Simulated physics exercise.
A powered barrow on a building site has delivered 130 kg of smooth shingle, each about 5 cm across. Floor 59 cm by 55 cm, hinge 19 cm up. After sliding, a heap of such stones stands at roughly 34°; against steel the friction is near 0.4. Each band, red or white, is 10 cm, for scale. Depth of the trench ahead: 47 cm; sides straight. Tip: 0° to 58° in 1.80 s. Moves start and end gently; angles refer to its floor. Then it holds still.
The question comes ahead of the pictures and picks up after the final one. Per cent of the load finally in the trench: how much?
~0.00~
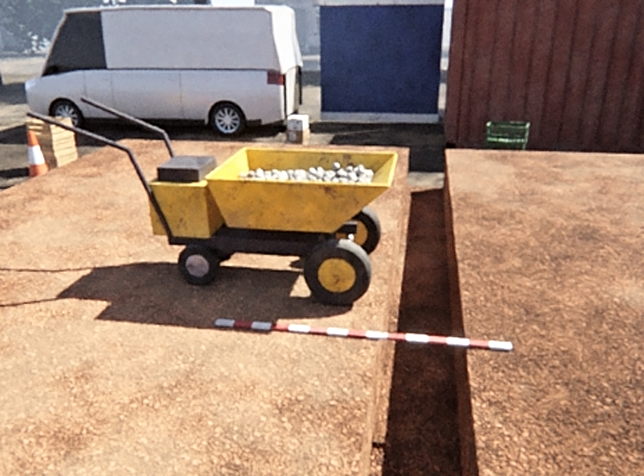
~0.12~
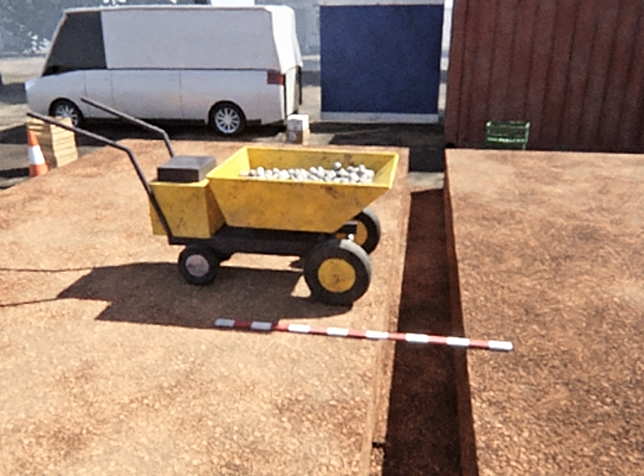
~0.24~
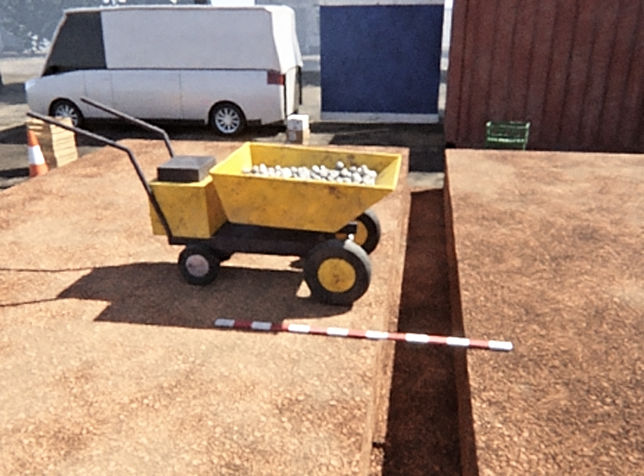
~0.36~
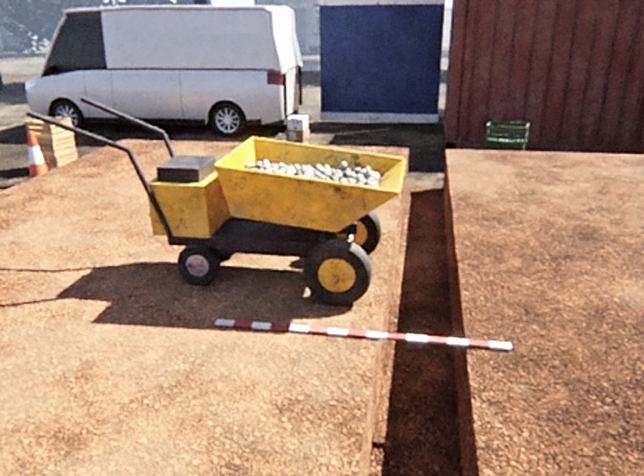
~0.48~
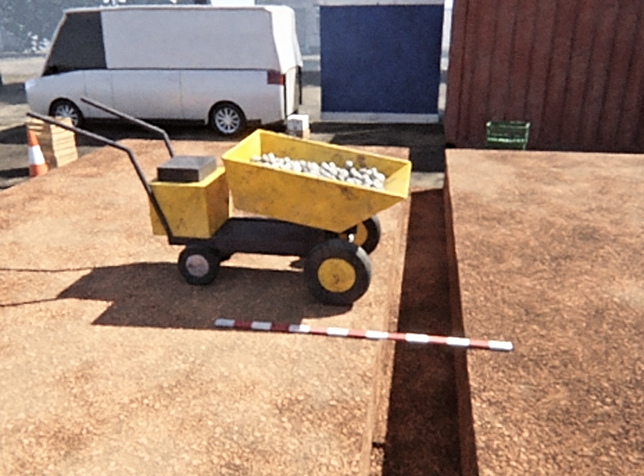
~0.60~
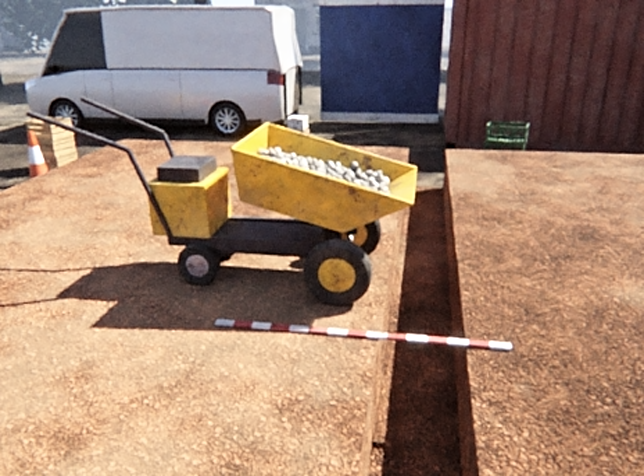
Approx. 42 %.
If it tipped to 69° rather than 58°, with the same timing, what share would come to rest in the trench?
Some 35% would finish there.
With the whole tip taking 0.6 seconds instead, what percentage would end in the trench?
Then some 25 per cent would.
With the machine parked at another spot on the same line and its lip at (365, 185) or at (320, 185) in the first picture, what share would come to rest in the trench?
First place: Near 75%; second place: Near 100%.
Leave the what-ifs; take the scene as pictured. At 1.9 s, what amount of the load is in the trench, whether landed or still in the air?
By that moment, roughly 10 per cent of the load.
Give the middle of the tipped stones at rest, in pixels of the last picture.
Their middle lands near (477, 285).
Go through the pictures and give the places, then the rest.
Lip at (389, 187), floor tilted 0°, highest stones at (336, 173), in the first picture.
Lip at (390, 187), floor tilted 1°, highest stones at (327, 173); the stones move at 0.1 m/s on average, in the second picture.
Lip at (394, 189), floor tilted 3°, highest stones at (306, 172); the stones move at 0.2 m/s on average, in the third picture.
Lip at (399, 193), floor tilted 6°, highest stones at (268, 169); the stones move at 0.3 m/s on average, in the fourth picture.
The tray is at 10°, its lip at (405, 198); the top of the load is at (268, 163); the stones move at 0.3 m/s on average, in the fifth picture.
The tray is at 15°, its lip at (413, 204); the top of the load is at (271, 155); the stones move at 0.4 m/s on average, in the sixth picture.
After 1.4 s the floor is at 49°; 100 % in the tray; the foremost stones are at (439, 235).
After 1.9 s the floor is at 58°; 57 % in the tray, 8 % in the trench, 36 % past the trench; the foremost stones are at (535, 289).
After 2.2 s the floor is at 58°; 28 % in the tray, 14 % in the trench, 58 % past the trench; the foremost stones are at (588, 292).
After 4.2 s the floor is at 58°; 0 % in the tray, 42 % in the trench, 58 % past the trench; the foremost stones are at (607, 282).
